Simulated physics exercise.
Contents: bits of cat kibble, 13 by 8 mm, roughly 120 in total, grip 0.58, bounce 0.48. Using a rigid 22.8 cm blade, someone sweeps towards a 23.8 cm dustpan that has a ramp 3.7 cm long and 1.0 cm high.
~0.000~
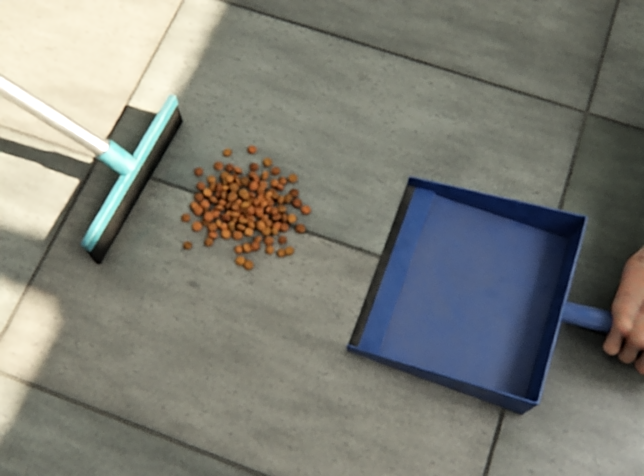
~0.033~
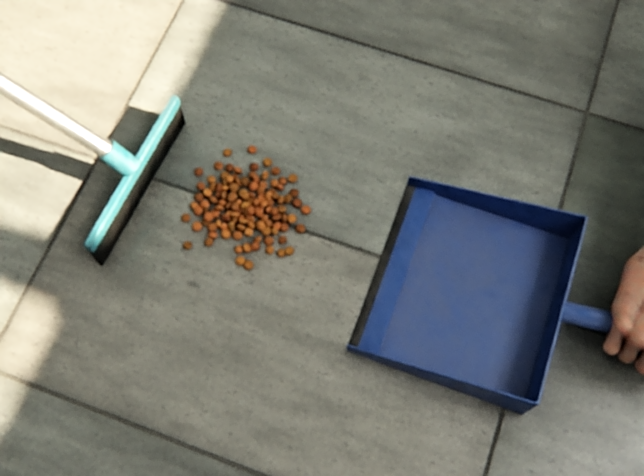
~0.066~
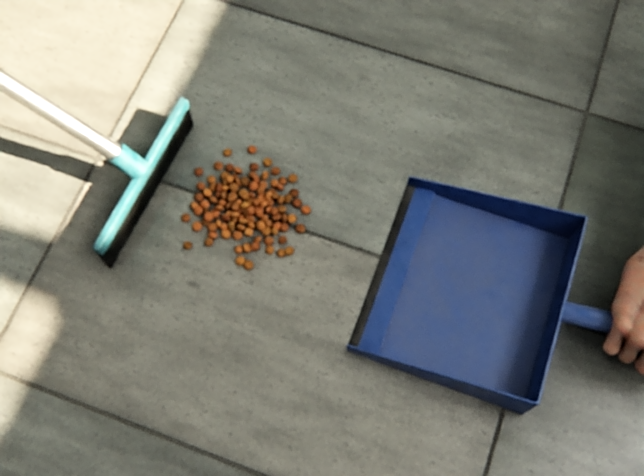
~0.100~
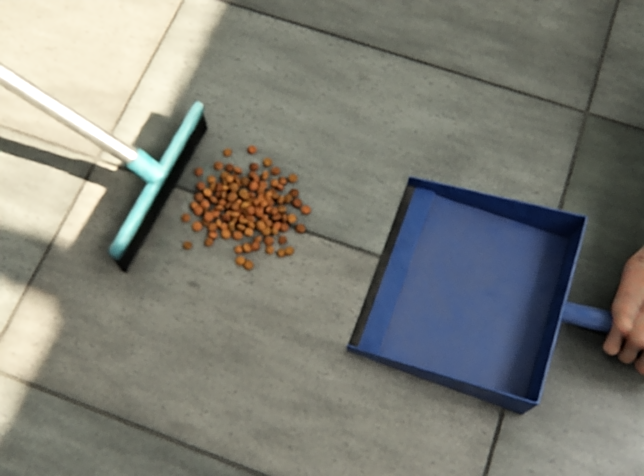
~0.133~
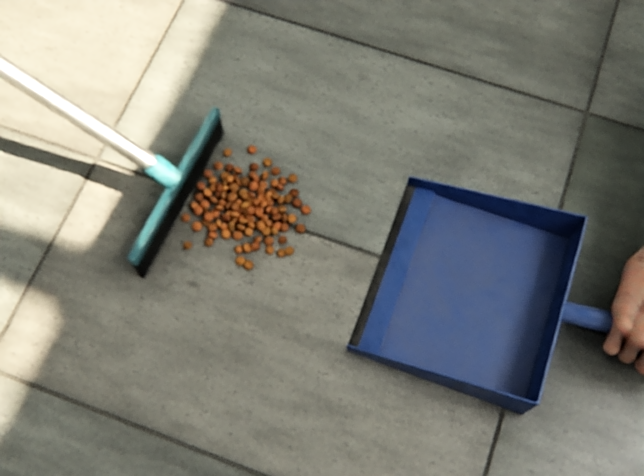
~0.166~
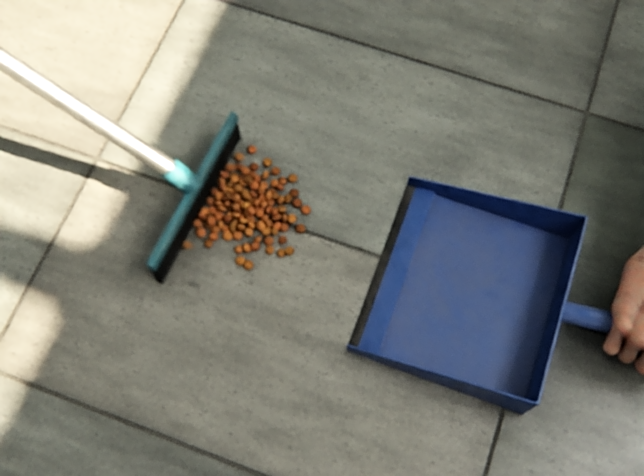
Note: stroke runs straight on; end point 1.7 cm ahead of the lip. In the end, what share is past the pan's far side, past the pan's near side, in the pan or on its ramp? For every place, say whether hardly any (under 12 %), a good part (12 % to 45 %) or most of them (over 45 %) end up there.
Far side: A scattering; near side: A scattering; pan: The main share.
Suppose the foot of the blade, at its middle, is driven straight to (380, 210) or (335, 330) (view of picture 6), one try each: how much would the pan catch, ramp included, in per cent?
The two tries give about 30 and 40 percent.
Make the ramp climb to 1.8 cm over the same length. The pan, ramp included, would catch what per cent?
Estimate: About 40 in a hundred.
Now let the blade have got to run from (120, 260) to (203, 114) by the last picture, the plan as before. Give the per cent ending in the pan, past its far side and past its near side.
Pan: 45, far side: 0, near side: 0.
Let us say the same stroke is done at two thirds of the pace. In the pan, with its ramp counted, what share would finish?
Then roughly 45 per cent.
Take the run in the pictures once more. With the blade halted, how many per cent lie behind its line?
Estimate: Around 0 %.
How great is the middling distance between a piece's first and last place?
Roughly 20 cm.
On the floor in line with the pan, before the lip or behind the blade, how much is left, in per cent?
Share there: About 45 %.
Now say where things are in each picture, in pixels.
In the first frame, blade from (88, 246) to (173, 102), moved 0.0 cm, 0 of the pieces shifted so far; middle of the pieces at (246, 205); pan at (477, 298).
In the second frame, blade from (91, 247) to (176, 103), moved 0.4 cm, 0 of the pieces shifted so far; middle of the pieces at (246, 205).
In the third frame, blade from (100, 250) to (184, 105), moved 1.6 cm, 0 of the pieces shifted so far; middle of the pieces at (246, 205).
In the fourth frame, blade from (116, 255) to (199, 110), moved 3.6 cm, 0 of the pieces shifted so far; middle of the pieces at (246, 205).
In the fifth frame, blade from (134, 260) to (216, 114), moved 6.1 cm, 1 of the pieces shifted so far; middle of the pieces at (246, 205).
In the sixth frame, blade from (153, 266) to (234, 119), moved 8.5 cm, 37 of the pieces shifted so far; middle of the pieces at (247, 205); pan at (477, 298). Its pace works out near 0.73 m/s, heading 3 degrees away from the viewer's side.
After 0.32 s, middle of the blade 13 cm from the lip; 0 % over the lip, far side 0 %, near side 0 %.
After 0.43 s, middle of the blade 5 cm from the lip; 0 % over the lip, far side 0 %, near side 0 %.
Then, at 0.67 s, middle of the blade 2 cm from the lip; 50 % over the lip, far side 0 %, near side 0 %.
At rest (1.1 s), far side 0 %, near side 0 %, pan 50 %, in front of the lip or behind the blade 45 %.
